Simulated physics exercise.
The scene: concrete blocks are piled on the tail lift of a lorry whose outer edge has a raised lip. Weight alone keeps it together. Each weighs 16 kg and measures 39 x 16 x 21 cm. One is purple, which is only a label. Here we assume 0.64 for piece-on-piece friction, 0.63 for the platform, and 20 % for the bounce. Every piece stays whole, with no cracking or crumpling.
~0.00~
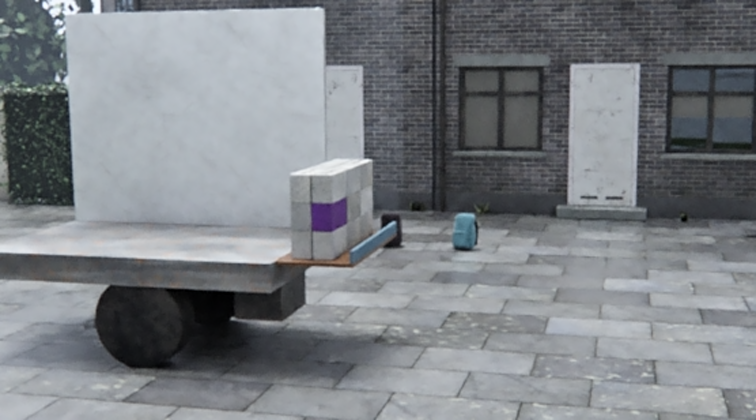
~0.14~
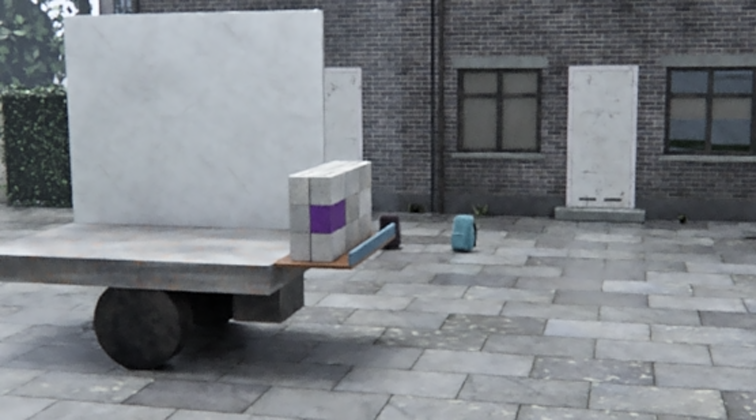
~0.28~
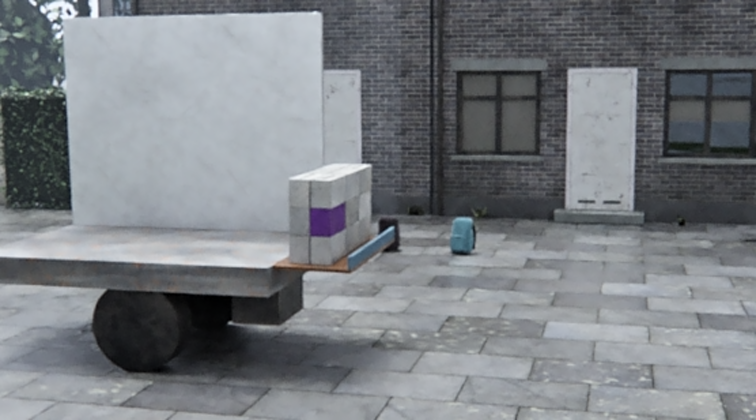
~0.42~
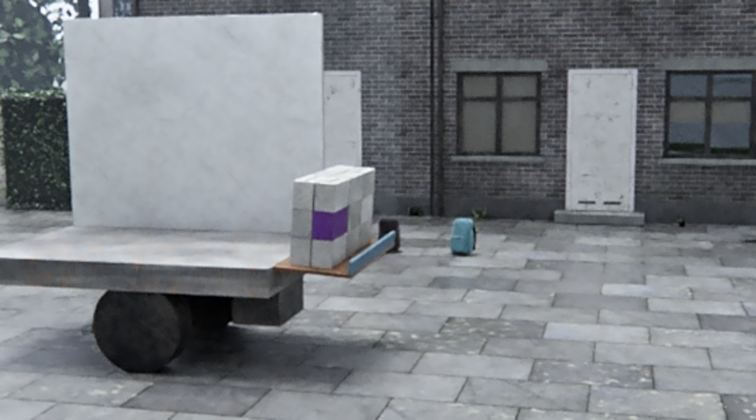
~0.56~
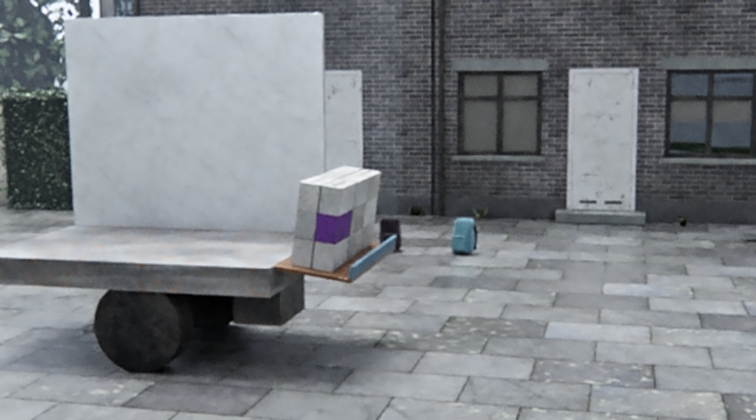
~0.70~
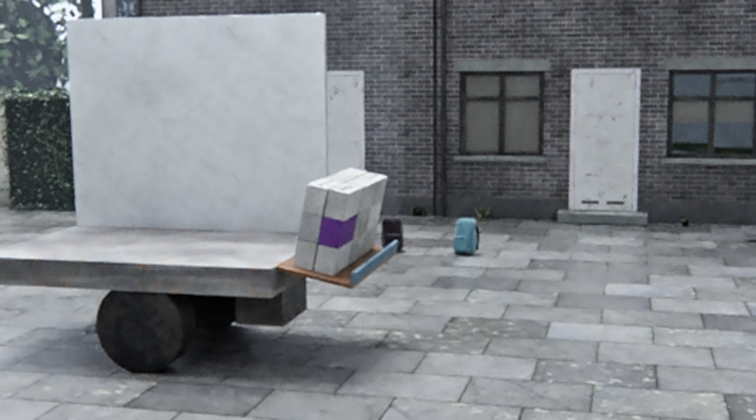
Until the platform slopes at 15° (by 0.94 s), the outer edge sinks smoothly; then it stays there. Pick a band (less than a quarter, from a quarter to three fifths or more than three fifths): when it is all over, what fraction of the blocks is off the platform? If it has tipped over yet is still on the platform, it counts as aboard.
Between a quarter and three fifths.
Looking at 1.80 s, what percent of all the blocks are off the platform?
By then, 50 per cent.
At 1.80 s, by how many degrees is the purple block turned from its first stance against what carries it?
At that moment, roughly 110 degrees.
By 1.08 s, slope 15°; none of the 18 blocks off the platform, 18 disturbed; purple block tilted 6°.
By 1.38 s, slope 15°; 3 of the 18 blocks off the platform; purple block tilted 29°.
By 1.58 s, slope 15°; 9 of the 18 blocks off the platform; purple block on its side.
When it is over (2.0 s), slope 15°; 9 of the 18 blocks off the platform; purple block on its side. That is 50 per cent. In pixels of the last frame, middles, purple block near (395, 363).
